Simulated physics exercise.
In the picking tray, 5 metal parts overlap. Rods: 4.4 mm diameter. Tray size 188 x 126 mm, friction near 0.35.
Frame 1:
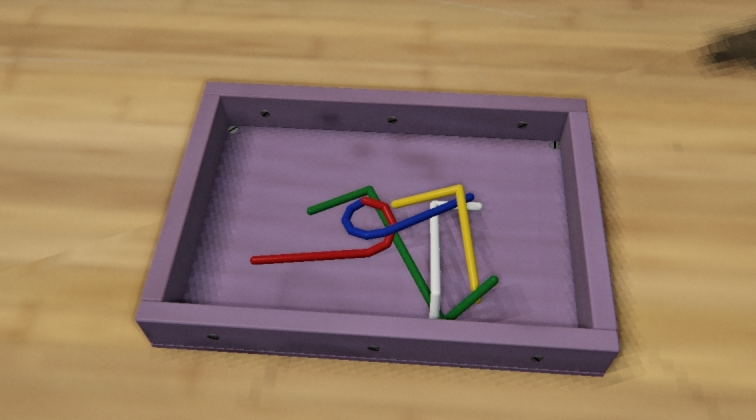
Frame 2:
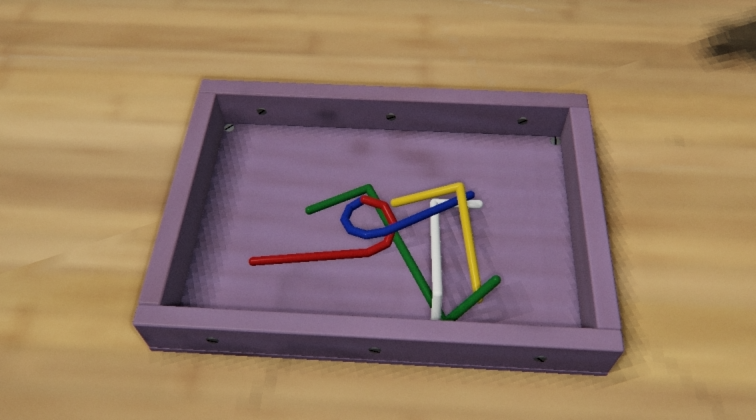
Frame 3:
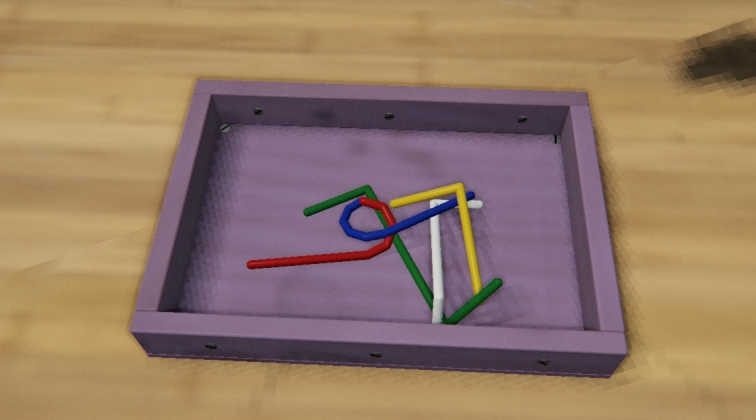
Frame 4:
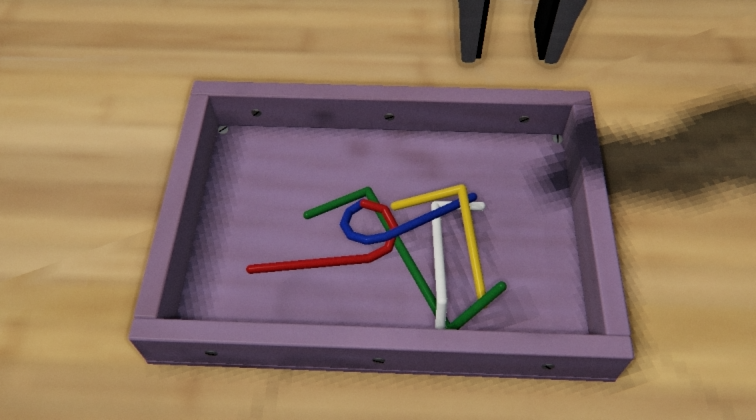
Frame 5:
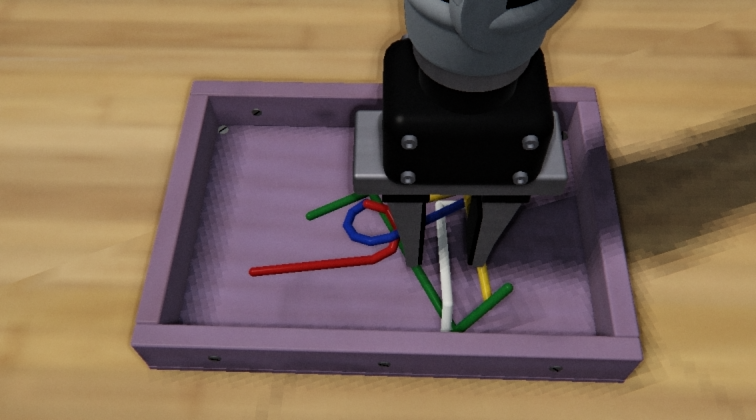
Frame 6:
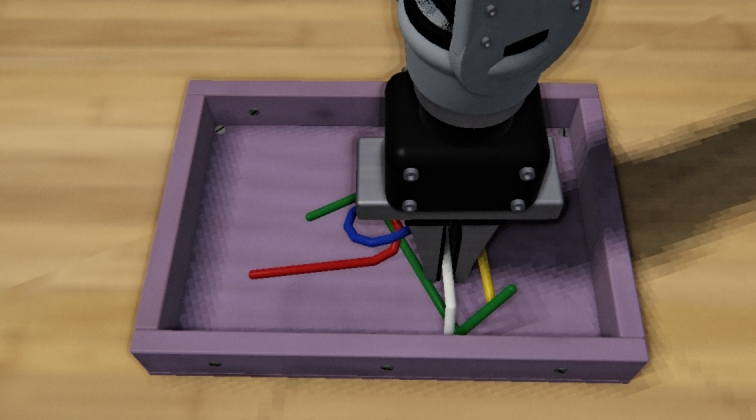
A robotic gripper with a black and grey body comes down from the top into a purple tray on a pale wooden table, seen from above at an angle. Inside, bent red, green, blue, yellow and white rods overlap right of centre, the red one reaching left. The view drifts slightly while the open fingers descend over the pile, then close on the white rod.
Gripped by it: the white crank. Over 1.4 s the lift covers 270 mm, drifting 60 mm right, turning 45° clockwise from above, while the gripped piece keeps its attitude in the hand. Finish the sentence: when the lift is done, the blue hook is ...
... still in the tray.
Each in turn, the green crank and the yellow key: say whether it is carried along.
Once things settle, the green crank remains where it was, while the yellow key is carried along.
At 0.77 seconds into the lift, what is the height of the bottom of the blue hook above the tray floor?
I'd put it near 0 mm up.
Then, 0.42 s into the lift, lowest point more than 20 mm over the tray floor, white crank 58 mm.
Then, 0.77 s into the lift, lowest point more than 20 mm over the tray floor, white crank 158 mm, yellow key 107 mm.
Then, 1.40 s into the lift, lowest point more than 20 mm over the tray floor, white crank 272 mm, yellow key 220 mm.
Finally, hanging white crank 272 mm, yellow key 220 mm; the other 3 are down.
